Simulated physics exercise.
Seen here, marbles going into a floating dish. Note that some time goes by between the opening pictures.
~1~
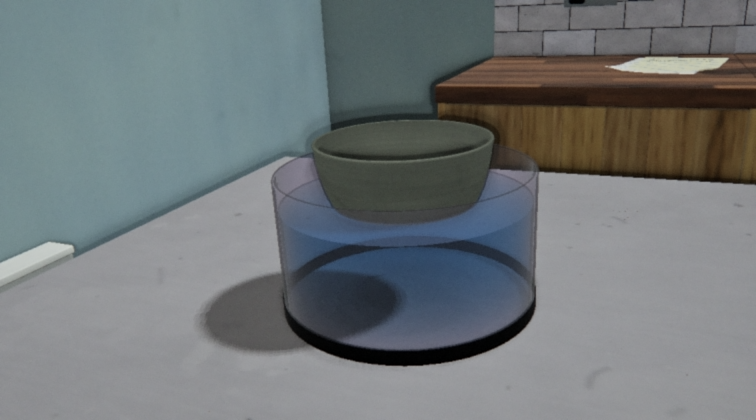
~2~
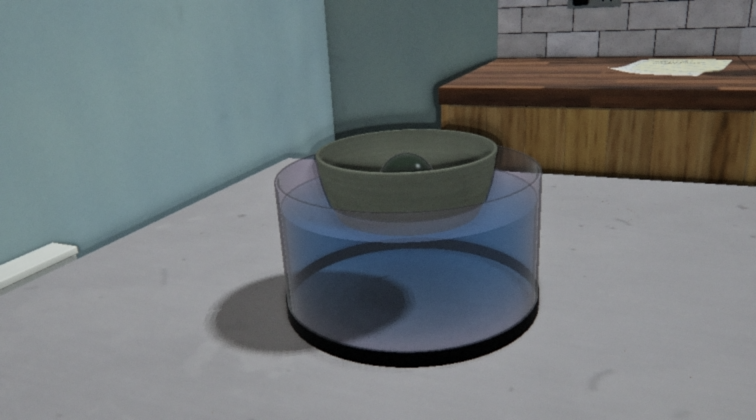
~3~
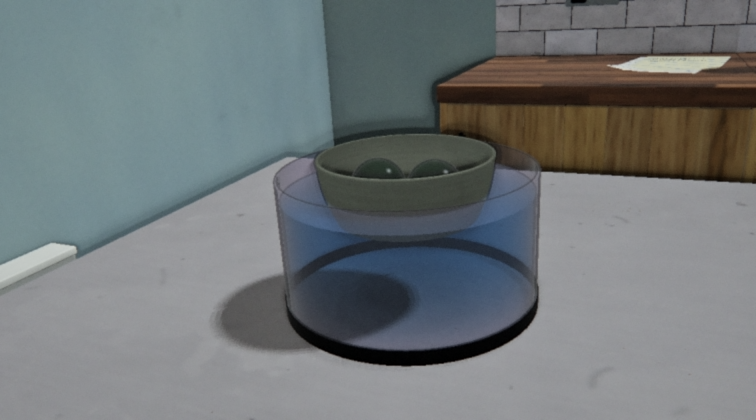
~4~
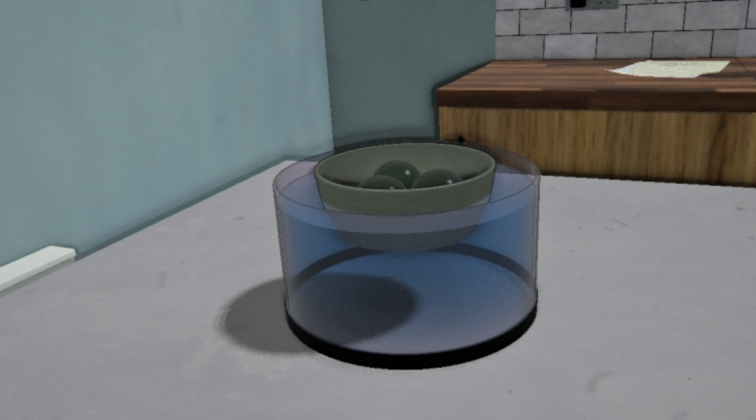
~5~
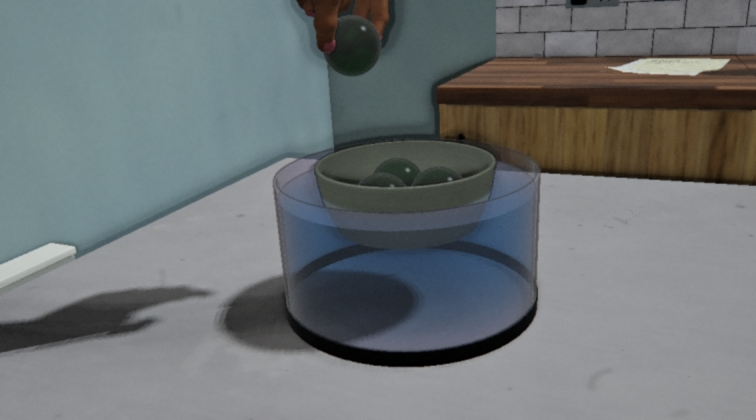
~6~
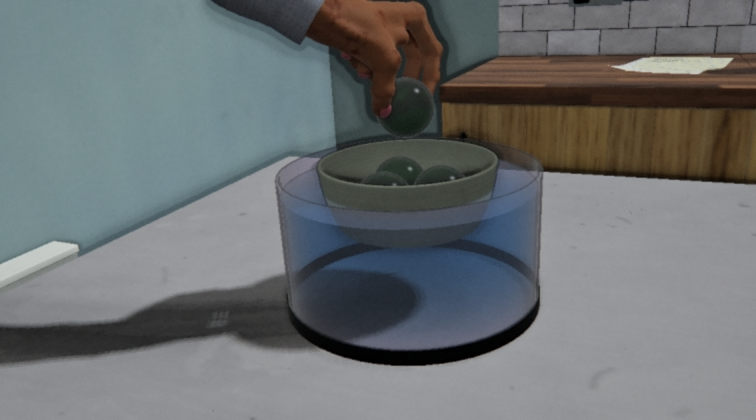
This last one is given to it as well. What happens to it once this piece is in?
It remains on the surface.
A moment on, the glass marble is in and the dish dips.
Further on, it steadies; about a fifth of its side above the surface.
When it is over, the dish floats; about a fifth of its side above the surface.
